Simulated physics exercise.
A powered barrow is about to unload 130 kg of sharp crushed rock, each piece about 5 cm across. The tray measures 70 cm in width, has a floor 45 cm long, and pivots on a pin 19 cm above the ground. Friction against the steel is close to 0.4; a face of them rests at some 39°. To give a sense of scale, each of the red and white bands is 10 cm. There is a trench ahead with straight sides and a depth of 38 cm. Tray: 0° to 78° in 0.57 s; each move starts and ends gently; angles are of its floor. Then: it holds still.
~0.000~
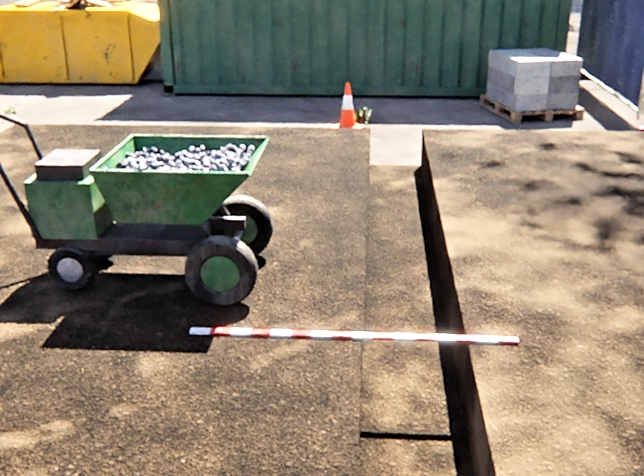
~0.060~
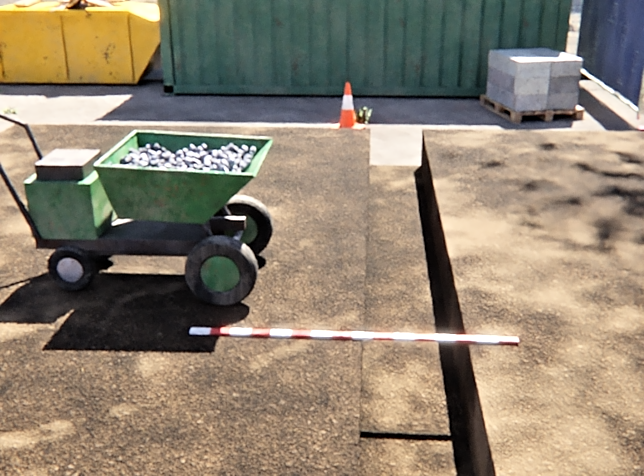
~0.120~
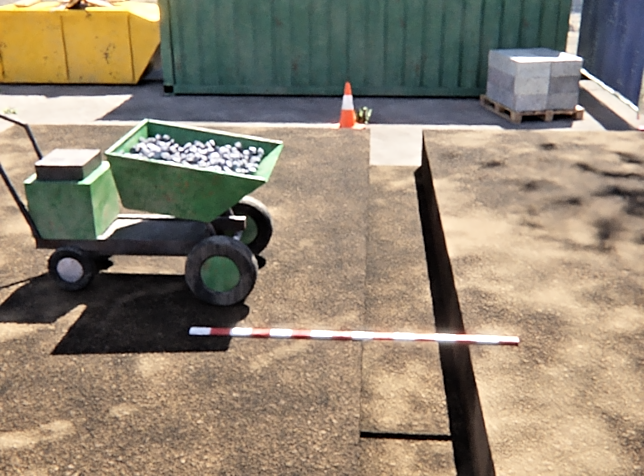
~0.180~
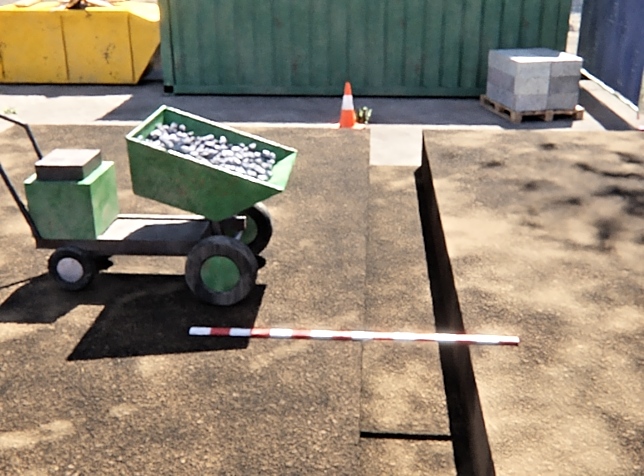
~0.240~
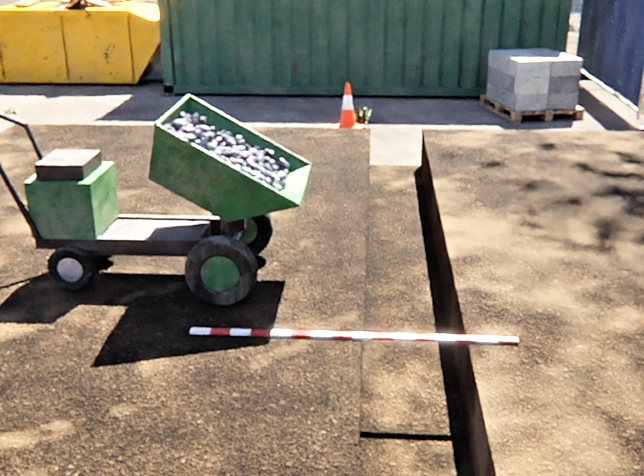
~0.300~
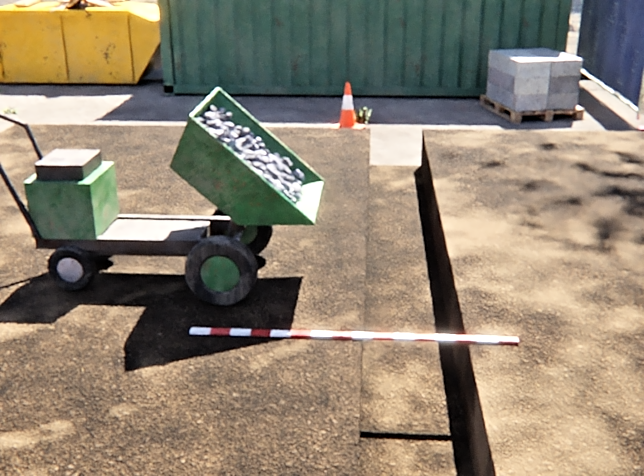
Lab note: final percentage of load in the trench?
Approx. 84 %.
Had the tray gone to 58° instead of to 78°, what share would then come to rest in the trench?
Some 50% would finish there.
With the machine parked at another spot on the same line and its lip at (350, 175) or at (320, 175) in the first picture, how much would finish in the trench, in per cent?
It comes to about 40 and 75 in a hundred.
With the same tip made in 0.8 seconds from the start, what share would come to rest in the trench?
It would be near 75 percent.
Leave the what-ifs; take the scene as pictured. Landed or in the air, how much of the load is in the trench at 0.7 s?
Something like 40 in a hundred.
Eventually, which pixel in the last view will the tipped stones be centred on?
Roughly at (415, 331).
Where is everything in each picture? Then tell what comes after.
The tray is at 0°, its lip at (249, 174); the top of the load is at (198, 155), in the first frame.
Lip at (254, 176), floor tilted 2°, highest stones at (169, 154); the stones move at 0.5 m/s on average, in the second frame.
The tray is at 9°, its lip at (266, 181); the top of the load is at (154, 145); the stones move at 1.1 m/s on average, in the third frame.
The tray is at 18°, its lip at (282, 191); the top of the load is at (167, 134); the stones move at 1.6 m/s on average, in the fourth frame.
The tray is at 30°, its lip at (299, 205); the top of the load is at (186, 120); the stones move at 1.8 m/s on average, in the fifth frame.
Lip at (314, 224), floor tilted 42°, highest stones at (213, 114); the stones move at 1.9 m/s on average, in the sixth frame.
After 0.4 s the floor is at 66°; 100 % in the tray; the foremost stones are at (327, 228).
After 0.7 s the floor is at 78°; 48 % in the tray, 14 % short of the trench, 38 % in the trench; the foremost stones are at (414, 313).
After 1.0 s the floor is at 78°; 2 % in the tray, 17 % short of the trench, 82 % in the trench; the foremost stones are at (449, 328).
After 3.0 s the floor is at 78°; 0 % in the tray, 16 % short of the trench, 84 % in the trench; the foremost stones are at (448, 330).
